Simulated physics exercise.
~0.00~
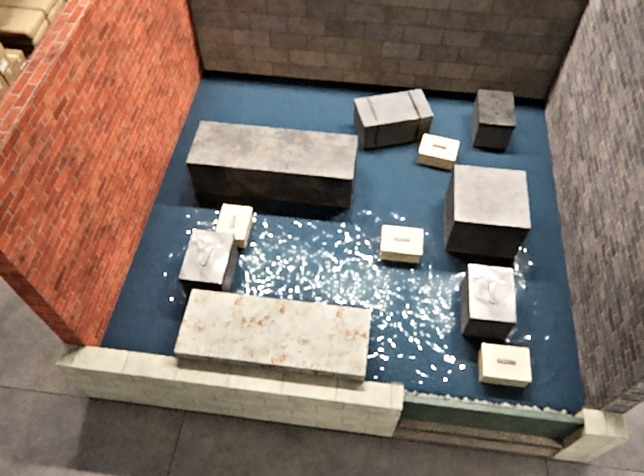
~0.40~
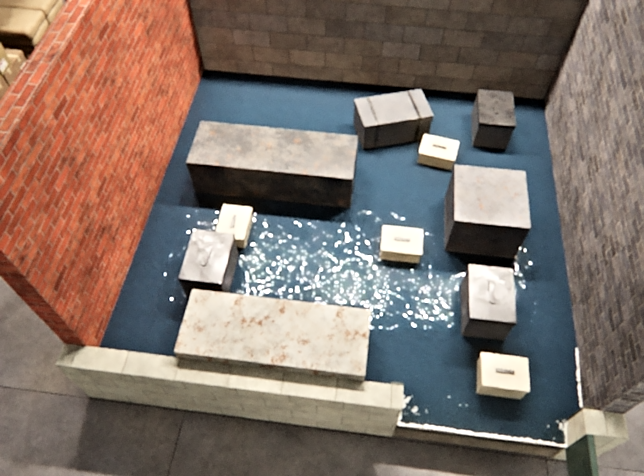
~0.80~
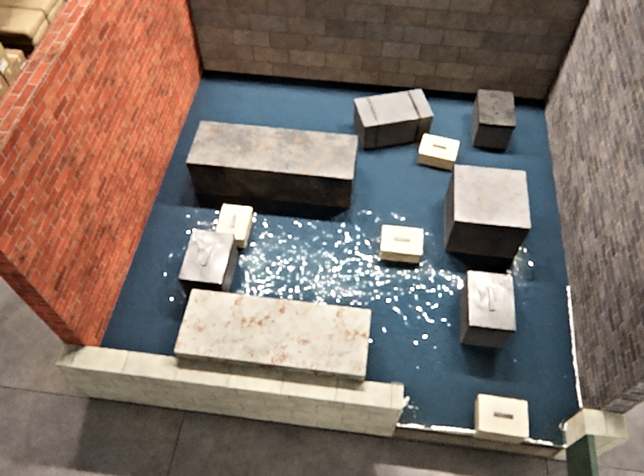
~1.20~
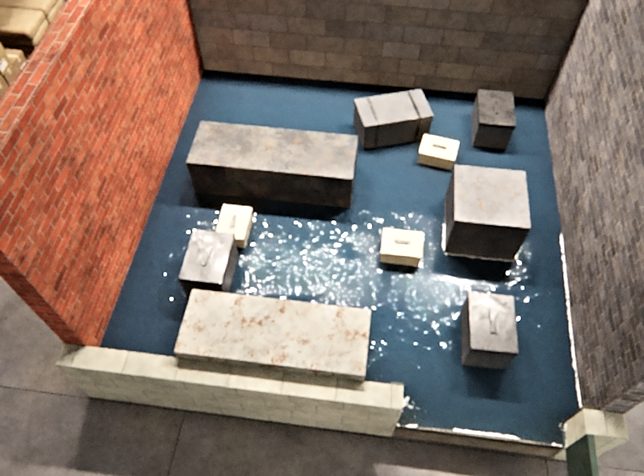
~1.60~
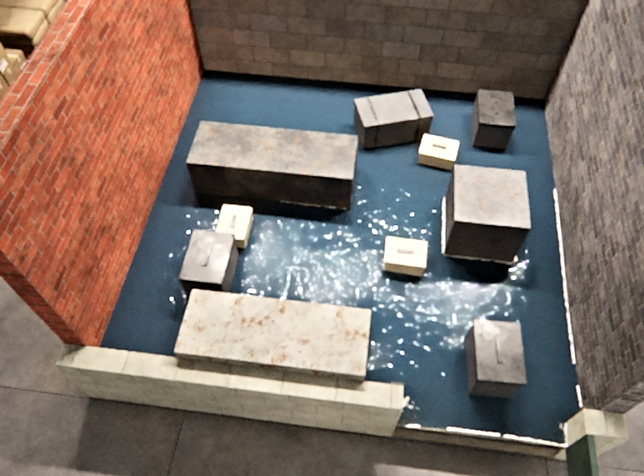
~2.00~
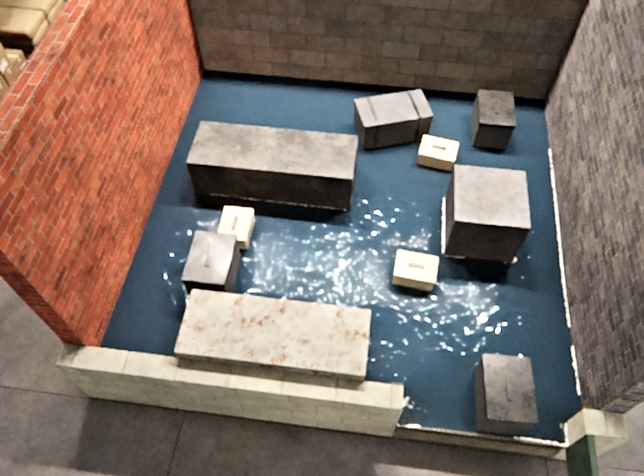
A small cream tote at the front right of a flooded, brick-walled stockroom slides forward to the gap in the low front wall and disappears from sight, viewed from above by a still camera. Behind it, a grey chest drifts toward the same gap, then a cream tote near the middle edges forward and right. Around them, the other grey chests, cream totes and long blocks stay put in glinting blue water.
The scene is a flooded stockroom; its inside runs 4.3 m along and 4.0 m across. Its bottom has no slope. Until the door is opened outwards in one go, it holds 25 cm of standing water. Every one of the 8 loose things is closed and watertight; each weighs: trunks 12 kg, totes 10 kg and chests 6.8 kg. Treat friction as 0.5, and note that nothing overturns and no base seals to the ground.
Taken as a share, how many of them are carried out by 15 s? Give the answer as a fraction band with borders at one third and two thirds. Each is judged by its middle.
Band: 2/3 or more.
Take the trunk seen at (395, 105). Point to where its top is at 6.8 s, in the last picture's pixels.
About (403, 157).
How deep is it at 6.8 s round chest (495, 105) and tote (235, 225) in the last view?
I'd estimate 17 cm for the first and 17 cm for the second.
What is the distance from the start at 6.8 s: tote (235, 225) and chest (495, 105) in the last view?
Respectively, 100 cm and 80 cm.
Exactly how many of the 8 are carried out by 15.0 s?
That comes to 7 in all.
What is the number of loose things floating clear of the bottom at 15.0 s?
I get 1.
After 3.0 s 2 of 8 are out; 6 afloat.
After 6.8 s 3 of 8 are out; 5 afloat.
After 11.0 s 5 of 8 are out; 3 afloat.
After 15.0 s 7 of 8 are out; 1 afloat.
